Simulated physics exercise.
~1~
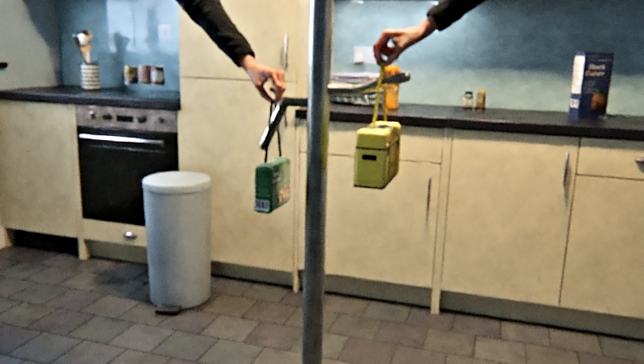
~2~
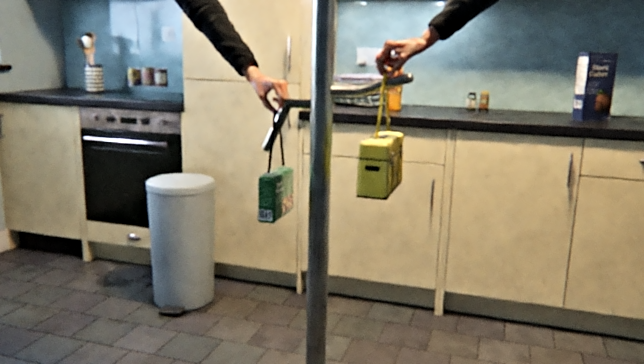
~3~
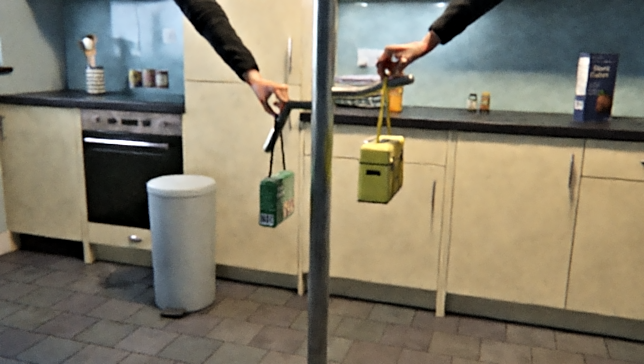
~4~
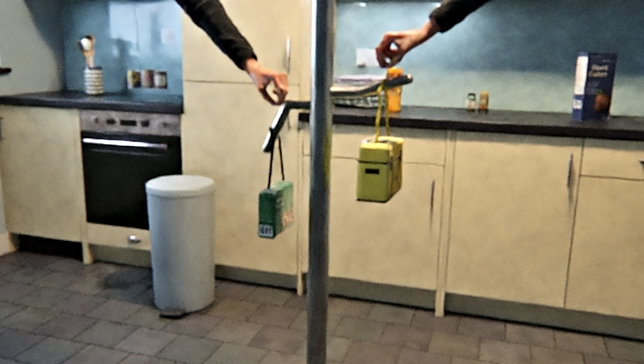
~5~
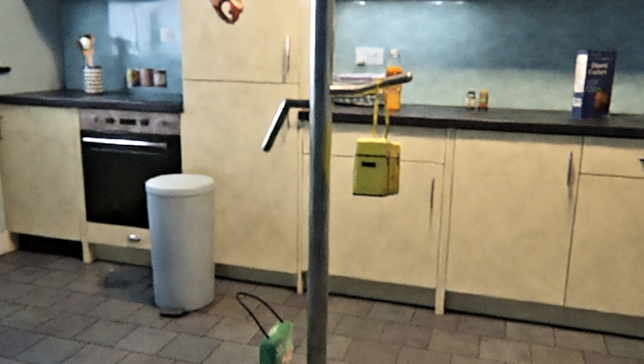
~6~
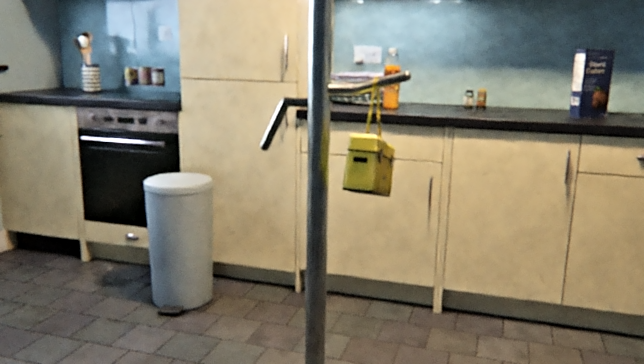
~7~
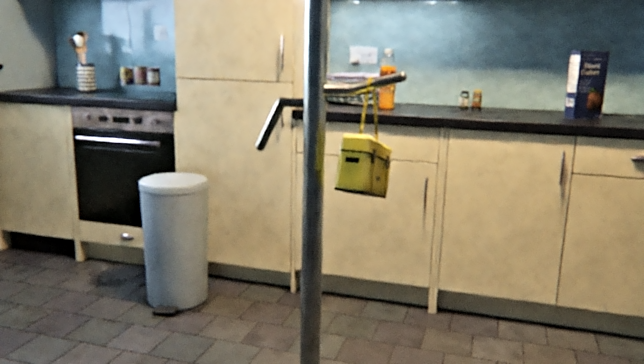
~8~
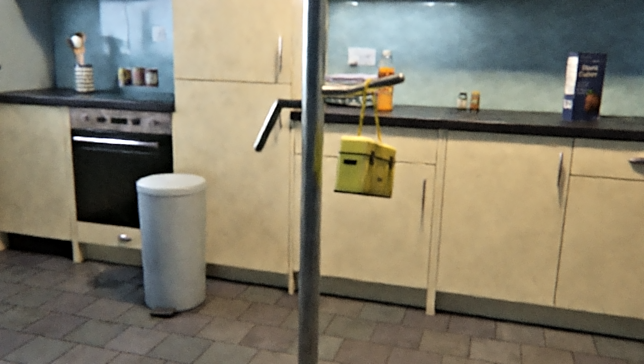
In a kitchen with cream cupboards, a dark worktop and a pale bin, two hands reach in above a metal stand, each holding an item by its loop. The left hand lowers a small green pouch toward the left peg while the right hand settles a yellow case on the right one. The hands let go and draw back. The green pouch drops straight down toward the tiled floor, its dark loop loose above it, and passes out of view. The yellow case tilts and turns slightly but stays hanging, while the left peg is left bare.
